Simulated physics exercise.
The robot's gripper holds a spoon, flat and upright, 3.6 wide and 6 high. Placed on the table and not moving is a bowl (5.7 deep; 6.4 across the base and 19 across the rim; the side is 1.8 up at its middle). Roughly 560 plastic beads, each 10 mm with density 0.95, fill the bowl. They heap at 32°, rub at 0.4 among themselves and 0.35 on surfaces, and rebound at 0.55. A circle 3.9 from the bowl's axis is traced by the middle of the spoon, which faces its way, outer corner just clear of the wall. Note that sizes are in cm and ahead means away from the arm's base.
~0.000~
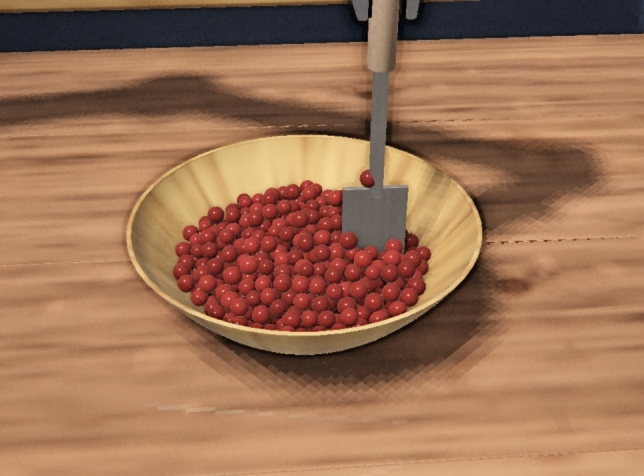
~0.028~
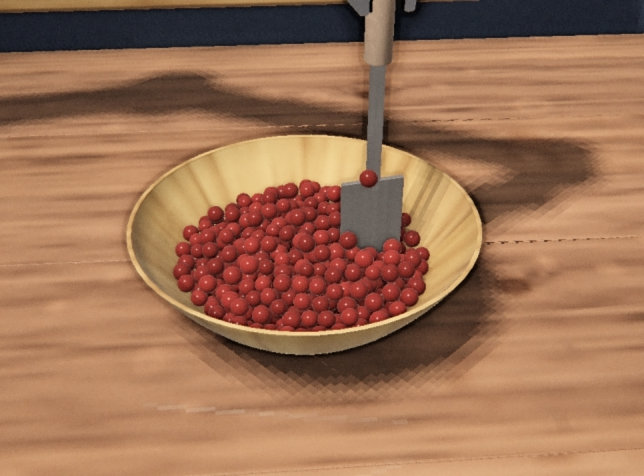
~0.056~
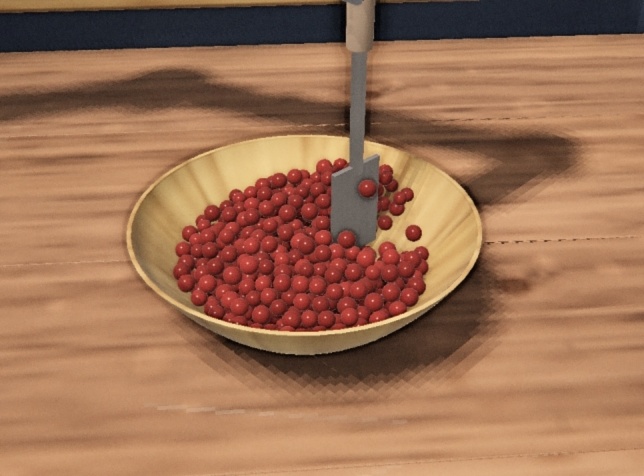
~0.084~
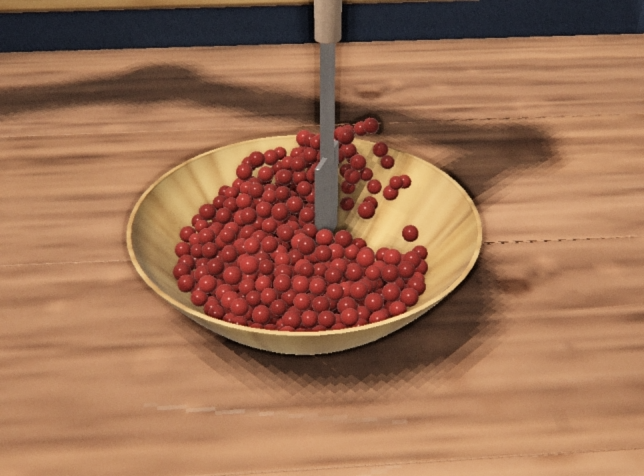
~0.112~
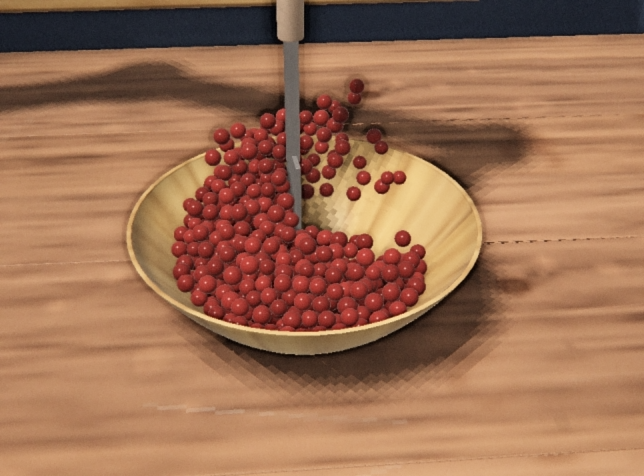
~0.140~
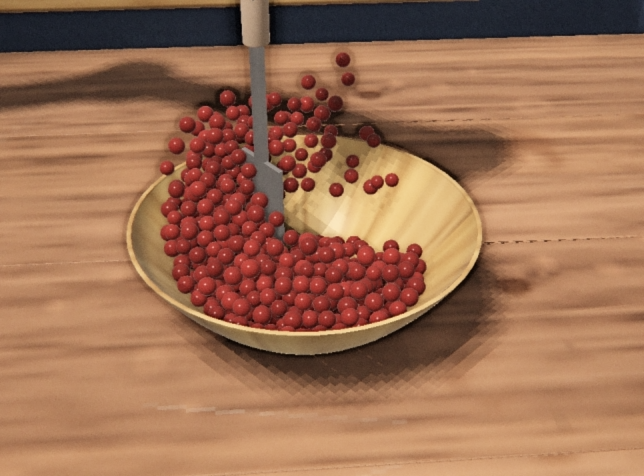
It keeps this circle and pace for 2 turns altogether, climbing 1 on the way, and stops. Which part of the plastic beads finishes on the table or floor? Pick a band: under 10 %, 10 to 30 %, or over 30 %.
Over 30 %.
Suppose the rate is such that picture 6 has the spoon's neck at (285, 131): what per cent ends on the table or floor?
I'd say near 30 per cent.
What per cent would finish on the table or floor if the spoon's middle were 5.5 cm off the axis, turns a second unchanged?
Close to 30 in a hundred then.
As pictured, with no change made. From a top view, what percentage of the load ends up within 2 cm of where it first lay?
Something close to 5 percent, I'd say.
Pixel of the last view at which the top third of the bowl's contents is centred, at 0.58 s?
Top-third centre at approx. (255, 248).
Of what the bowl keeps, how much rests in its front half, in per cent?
It comes to near 45 percent.
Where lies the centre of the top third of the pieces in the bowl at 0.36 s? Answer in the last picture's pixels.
Look near (416, 243) for its middle.
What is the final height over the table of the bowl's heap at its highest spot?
5.0 cm or so.
By 0.36 s, 355° round, highest piece 10 above the table; 394 in the bowl, 110 on the table or floor, 55 in flight or on the tool.
By 0.58 s, 224° round, highest piece 8 above the table; 348 in the bowl, 205 on the table or floor, 6 in flight or on the tool.
By 0.89 s, 0° round, highest piece 5 above the table; 342 in the bowl, 217 on the table or floor.
By 1.59 s, 0° round, highest piece 5 above the table; 342 in the bowl, 217 on the table or floor.
Final count, 342 in the bowl, 217 on the table or floor. That is 39 % on the table or floor.
